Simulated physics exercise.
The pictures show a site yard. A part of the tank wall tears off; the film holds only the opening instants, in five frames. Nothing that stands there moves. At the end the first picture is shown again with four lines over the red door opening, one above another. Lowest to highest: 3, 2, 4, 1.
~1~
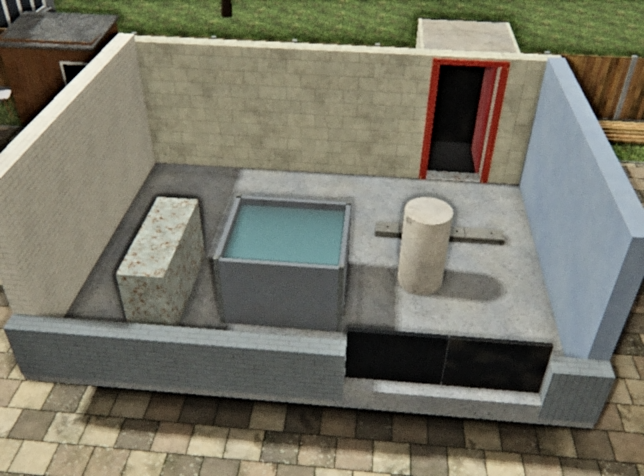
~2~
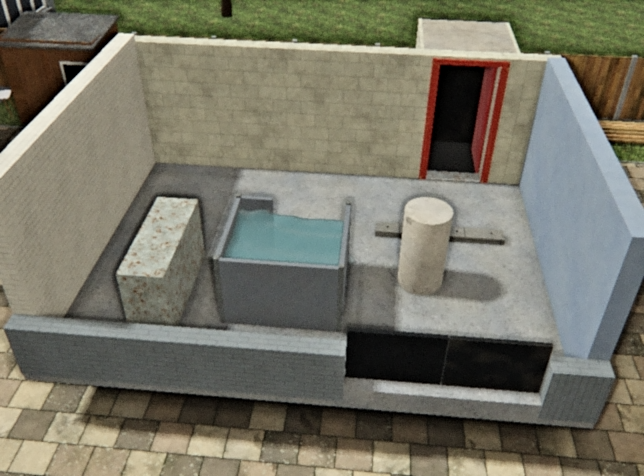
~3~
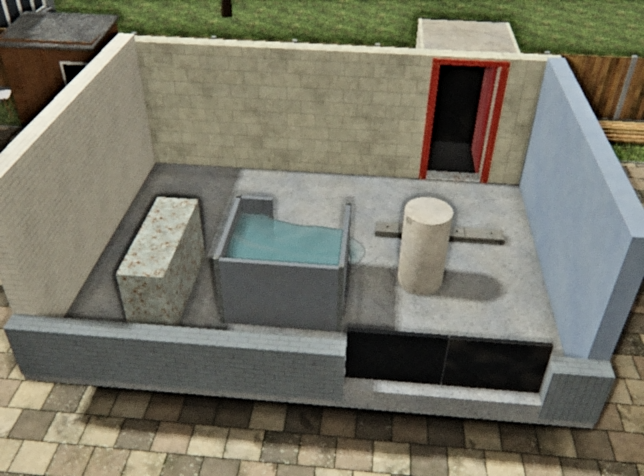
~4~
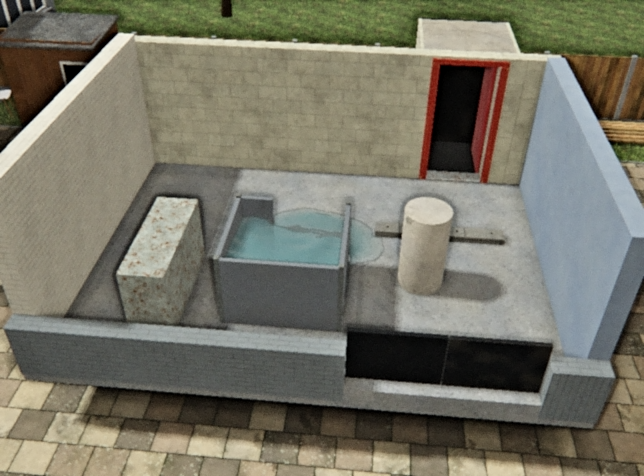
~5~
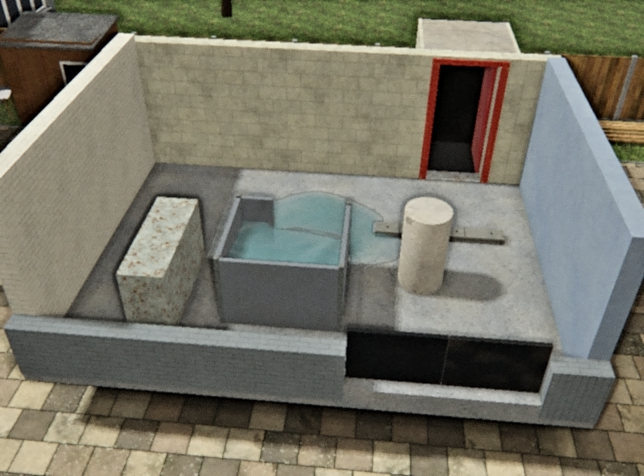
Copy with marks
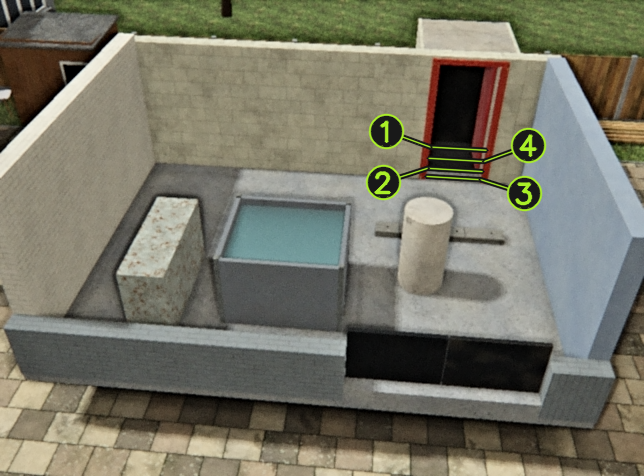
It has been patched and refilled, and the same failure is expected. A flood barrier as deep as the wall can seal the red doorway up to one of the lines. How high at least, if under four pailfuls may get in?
2.
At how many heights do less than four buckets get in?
Three of the four.
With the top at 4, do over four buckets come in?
No.
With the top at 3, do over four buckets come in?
Yes, it does.
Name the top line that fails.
3.
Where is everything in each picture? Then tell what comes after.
Water in the tank at rest, its middle at (287, 235); foot of the red doorway at (453, 180); shut gate at (447, 345).
Water covers 1 % of the ground, its front hidden from here.
Water covers 4 % of the ground, its front hidden from here.
Water covers 8 % of the ground, its front hidden from here.
Water covers 13 % of the ground and shows as far out as (318, 193).
On the marked copy, 1 at (458, 148); 2 at (454, 169); 3 at (453, 178); 4 at (456, 159); from the bottom up 3, 2, 4, 1.
With 1, nothing gets over.
With 2, a splash gets over, under a bucket.
With 3, about 9 bucketfuls get in.
With 4, nothing gets over.
